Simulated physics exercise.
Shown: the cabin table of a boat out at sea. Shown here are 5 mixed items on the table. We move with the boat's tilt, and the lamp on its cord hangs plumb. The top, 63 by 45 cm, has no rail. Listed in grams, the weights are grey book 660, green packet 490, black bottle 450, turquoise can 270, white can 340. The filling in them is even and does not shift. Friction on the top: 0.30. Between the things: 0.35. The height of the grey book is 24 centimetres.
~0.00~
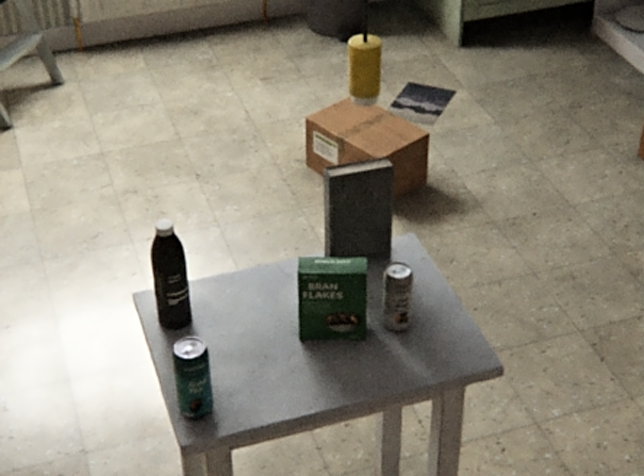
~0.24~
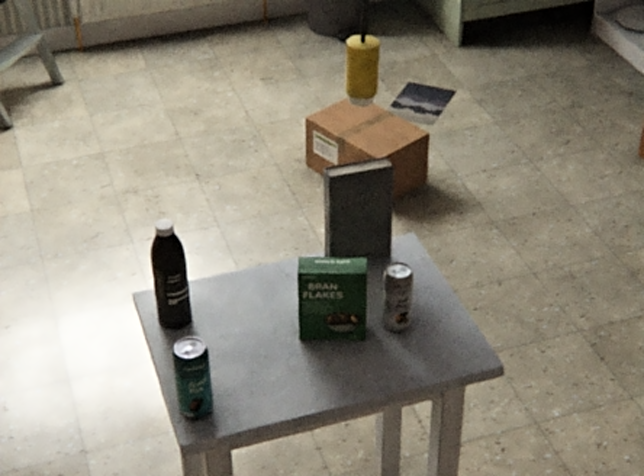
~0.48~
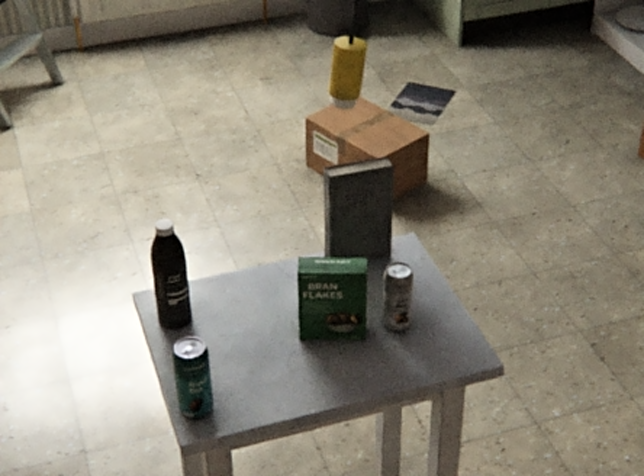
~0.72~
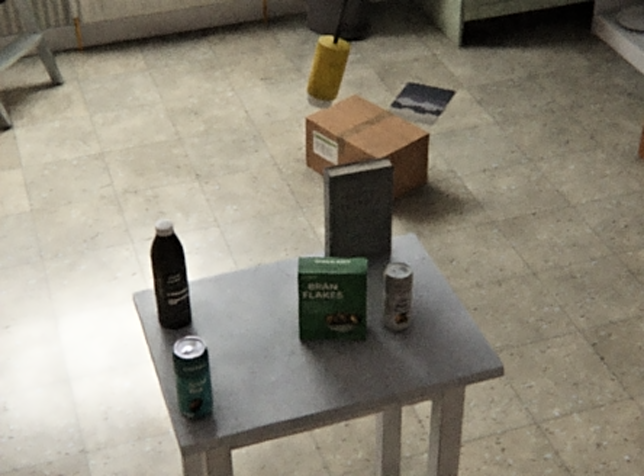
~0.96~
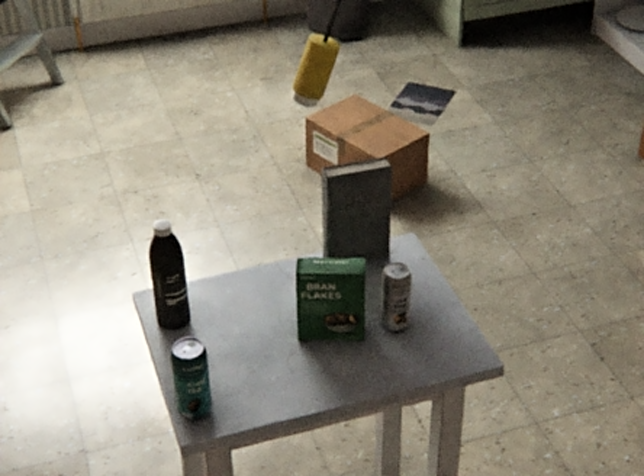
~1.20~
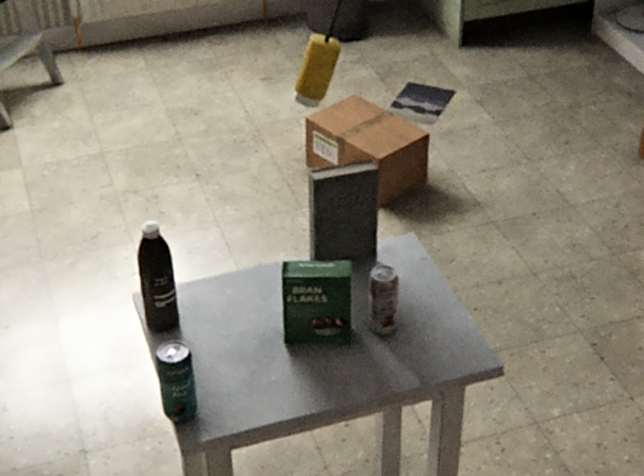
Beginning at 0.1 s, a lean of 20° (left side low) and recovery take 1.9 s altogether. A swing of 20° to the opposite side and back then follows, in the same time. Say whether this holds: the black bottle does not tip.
It does not hold, the black bottle tips.
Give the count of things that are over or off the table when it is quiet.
Altogether, 2.
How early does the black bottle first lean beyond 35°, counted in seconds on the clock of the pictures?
I'd say around the 1.6 s mark.
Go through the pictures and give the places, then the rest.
Boat level; black bottle (170, 273); grey book (358, 213), in the first picture.
Floor tilted 1°, left side down; turquoise can (193, 379); white can (398, 297), in the second picture.
Floor tilted 7°, left side down; grey book (358, 213); green packet (333, 299), in the third picture.
Floor tilted 15°, left side down; turquoise can (193, 379); white can (397, 297), in the fourth picture.
Floor tilted 20°, left side down; grey book (357, 214); green packet (331, 299), in the fifth picture.
Floor tilted 19°, left side down; black bottle (157, 276) shifted 3 cm; turquoise can (177, 383) shifted 3 cm, in the sixth picture.
Around 1.40 s, floor tilted 14°, left side down; turquoise can now off the table; black bottle tipped 7° against what carries it near (138, 279); grey book shifted 7 cm.
Around 1.70 s, floor tilted 5°, left side down; black bottle now off the table; grey book shifted 9 cm; green packet shifted 9 cm.
Around 1.80 s, floor tilted 2°, left side down; grey book shifted 9 cm; green packet shifted 9 cm; white can shifted 9 cm.
Around 3.10 s, floor tilted 19°, right side down; grey book shifted 6 cm; green packet shifted 6 cm; white can shifted 6 cm.
Finally (4.4 s), off the table and tipped over, black bottle and turquoise can; the other 3 still in place (within 5 cm).
